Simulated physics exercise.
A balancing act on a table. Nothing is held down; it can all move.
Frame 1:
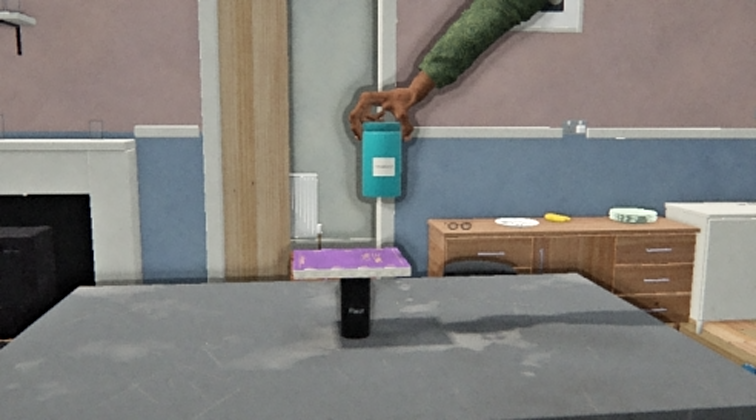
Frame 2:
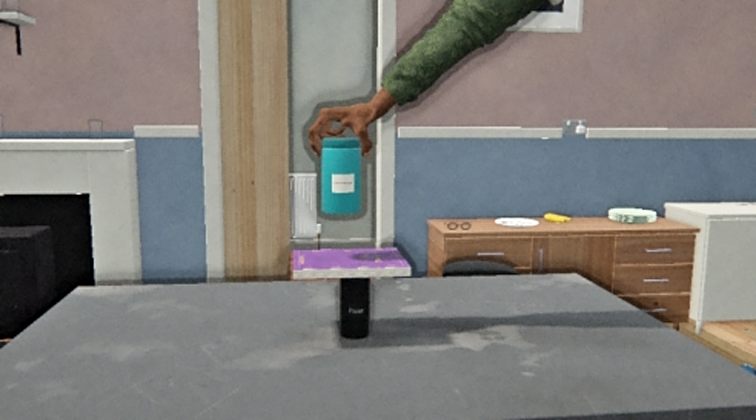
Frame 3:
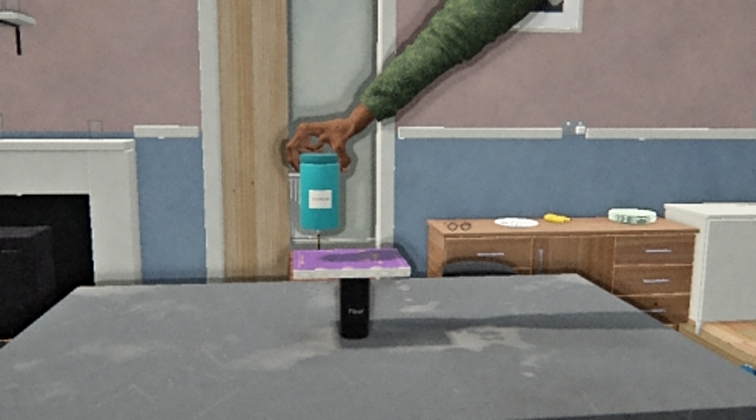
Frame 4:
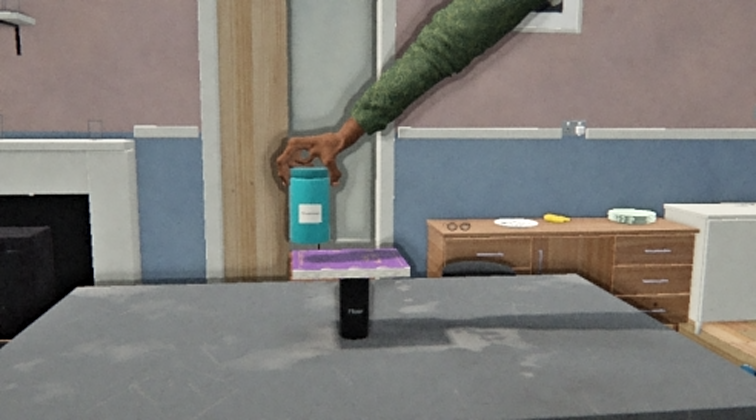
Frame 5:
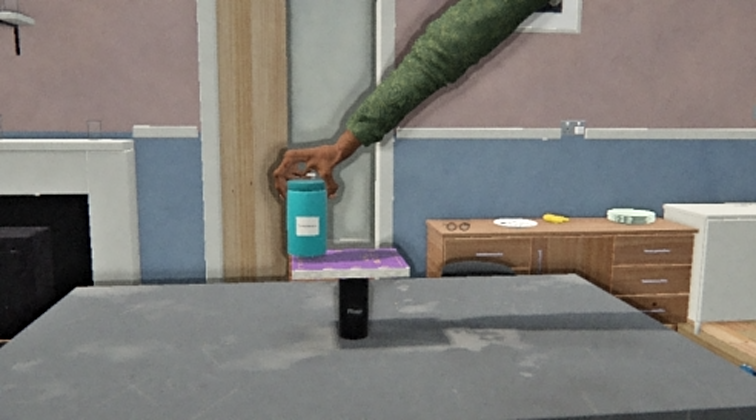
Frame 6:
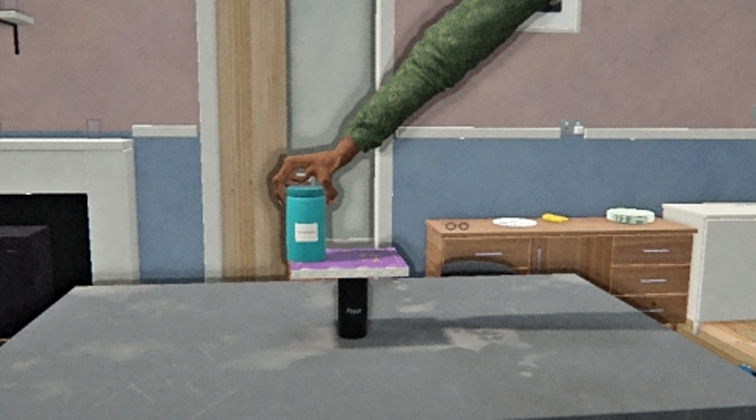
A hand lowers a turquoise jar leftward onto the left end of a purple-topped board.
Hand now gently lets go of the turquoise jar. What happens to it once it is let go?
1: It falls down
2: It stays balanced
The answer is 1.
Then, 0.40 s on from there, turquoise jar now fallen; purple book turned 63° from how it was put.
Then, 0.70 s on from there, purple book now fallen.
In the end, fallen, turquoise jar and purple book; black jar unmoved. The stack comes apart.
